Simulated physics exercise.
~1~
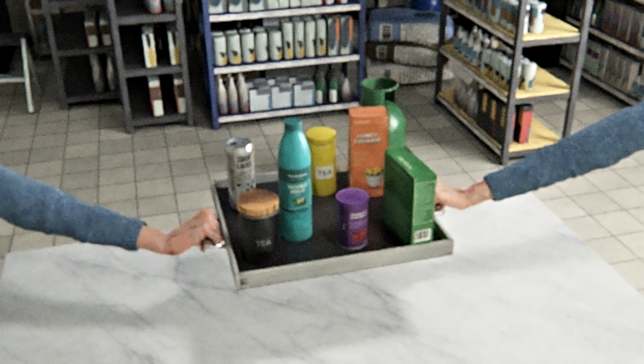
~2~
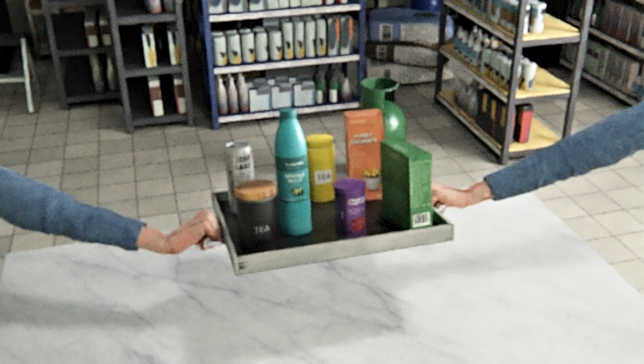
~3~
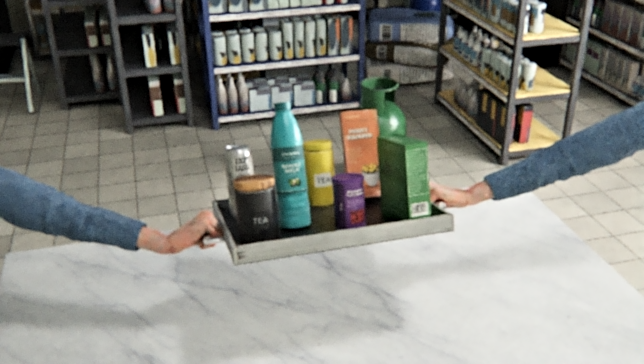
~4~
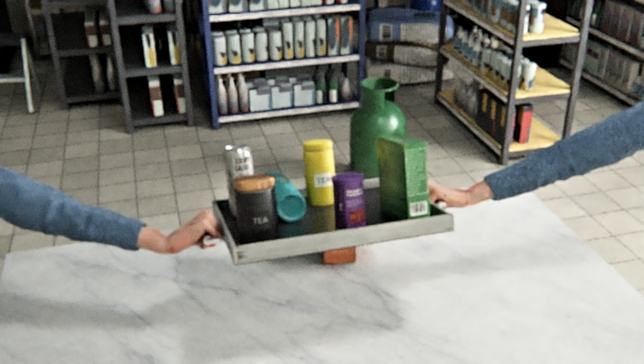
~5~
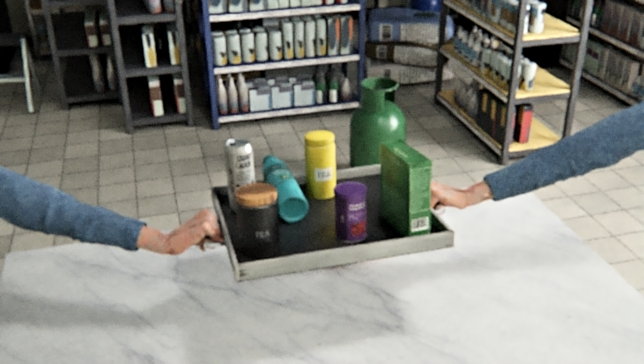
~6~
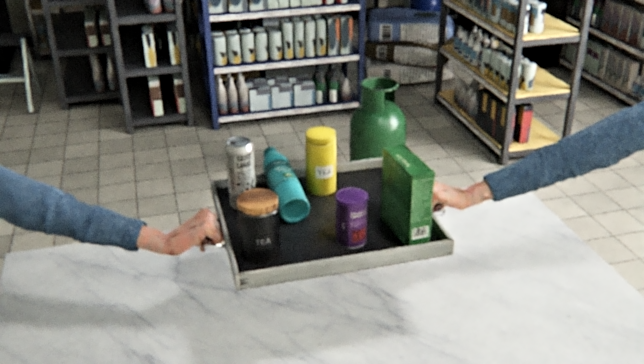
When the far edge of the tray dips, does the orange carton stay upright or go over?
The orange carton goes over. It topples off the tray and does not come back into view on it.
